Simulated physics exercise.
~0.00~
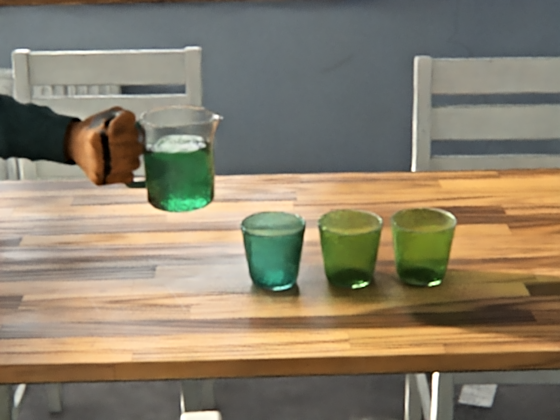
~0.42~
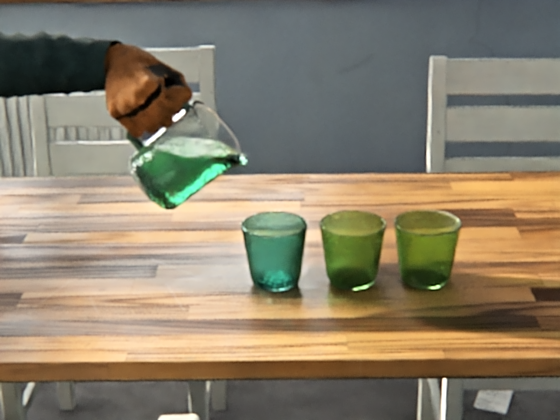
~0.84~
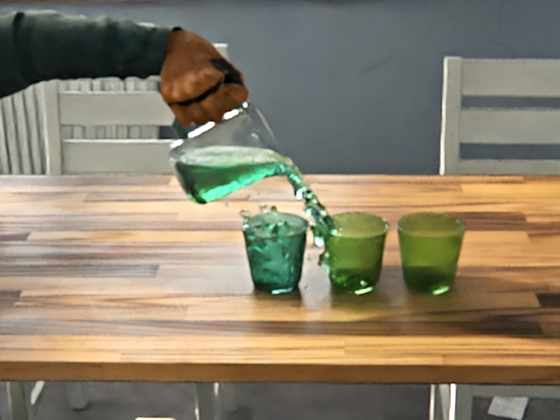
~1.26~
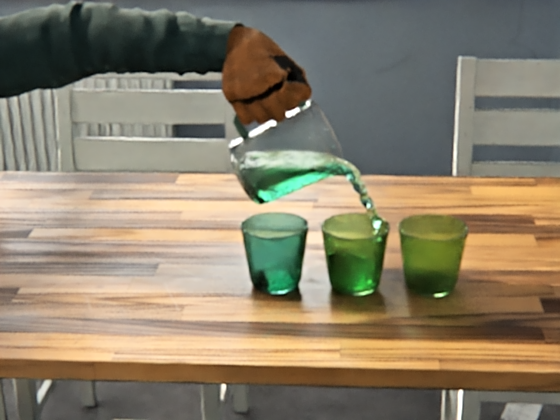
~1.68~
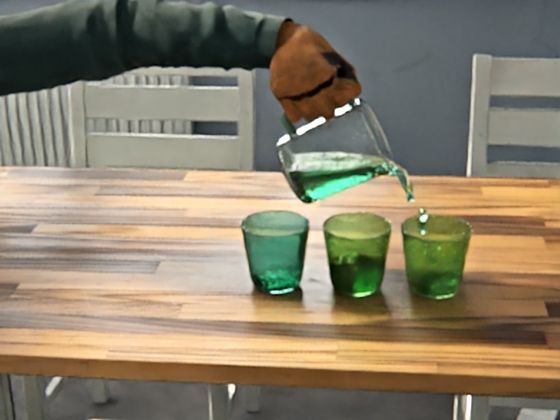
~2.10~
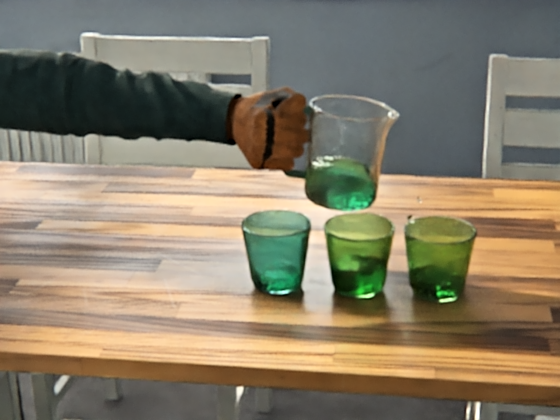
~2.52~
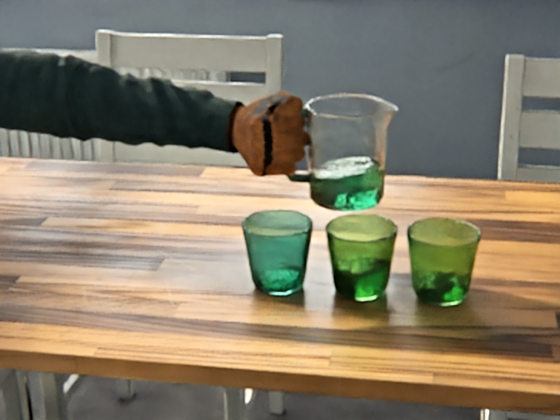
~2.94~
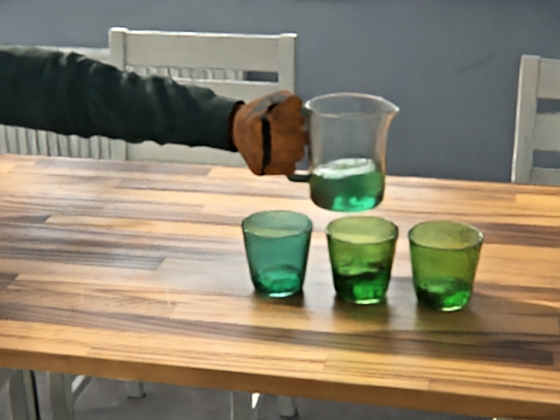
At a wooden table, a brown-gloved hand tilted a clear pitcher of green liquid and moved it rightwards over three green glasses, pouring some into each and splashing a little, then levelled the partly filled pitcher and held it still above them.
